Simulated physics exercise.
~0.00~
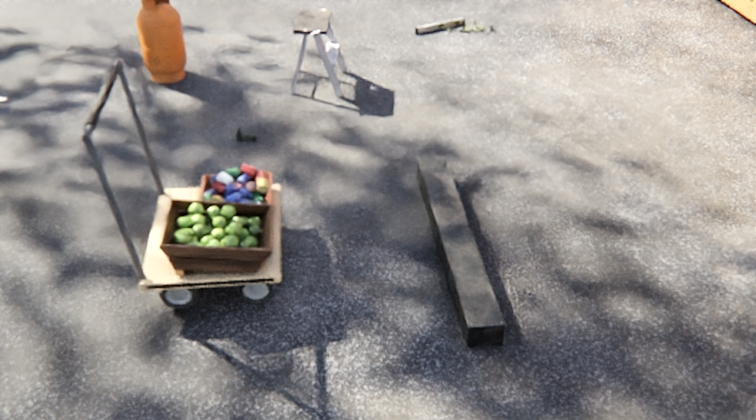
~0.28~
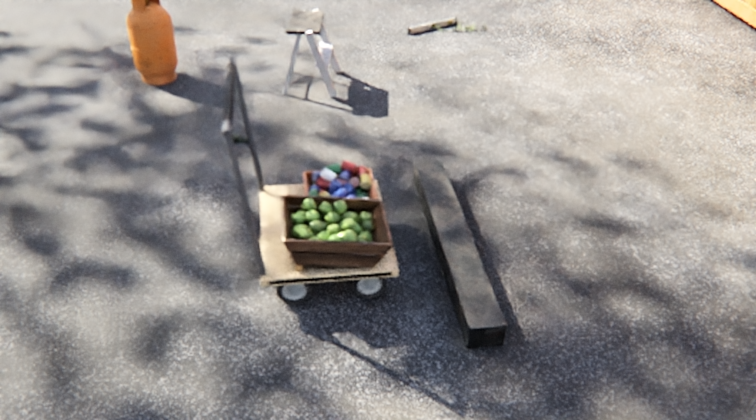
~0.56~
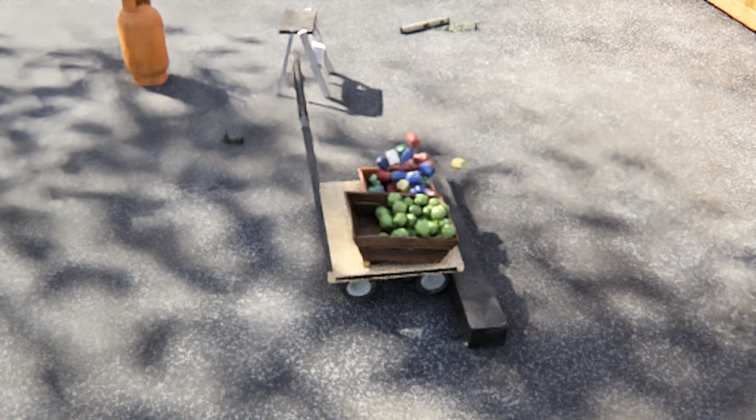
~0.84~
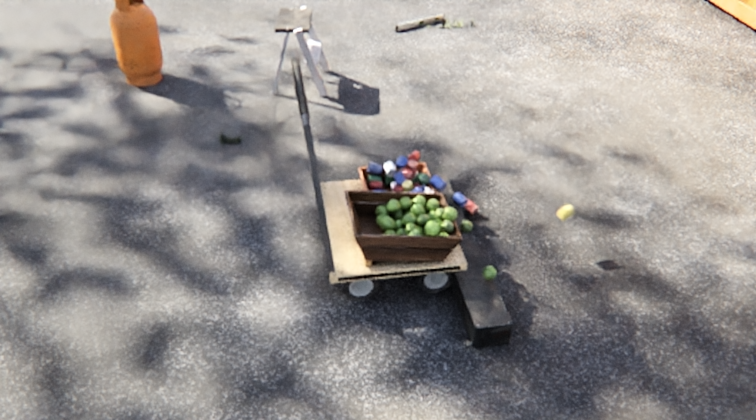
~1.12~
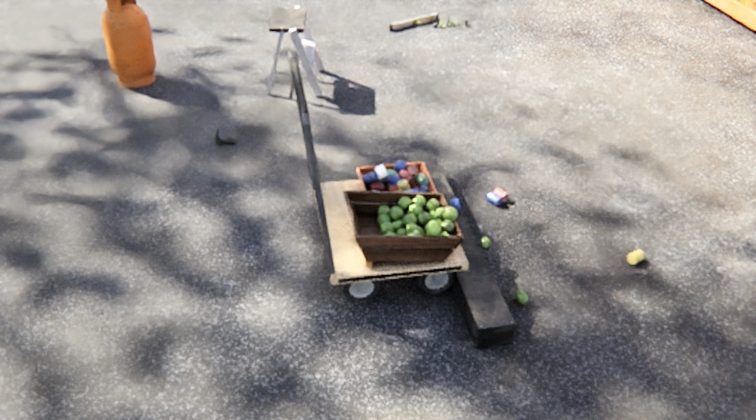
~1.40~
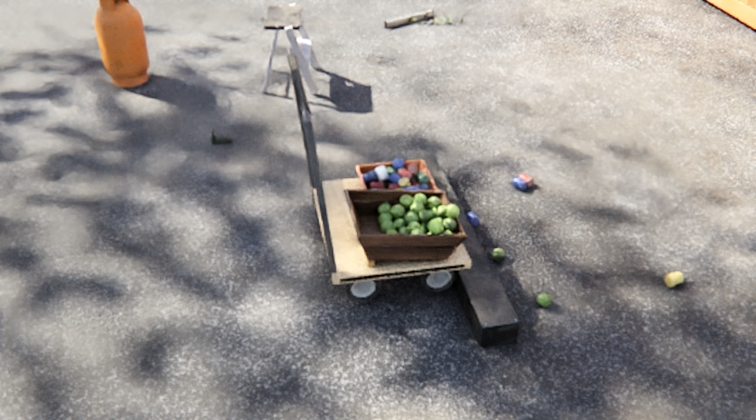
In this clip, a flatbed trolley carrying a tray of green apples and an orange tray of colourful jars rolls right across the pavement and stops against a dark raised sill, and a few items from both trays spill over it while most stay aboard.
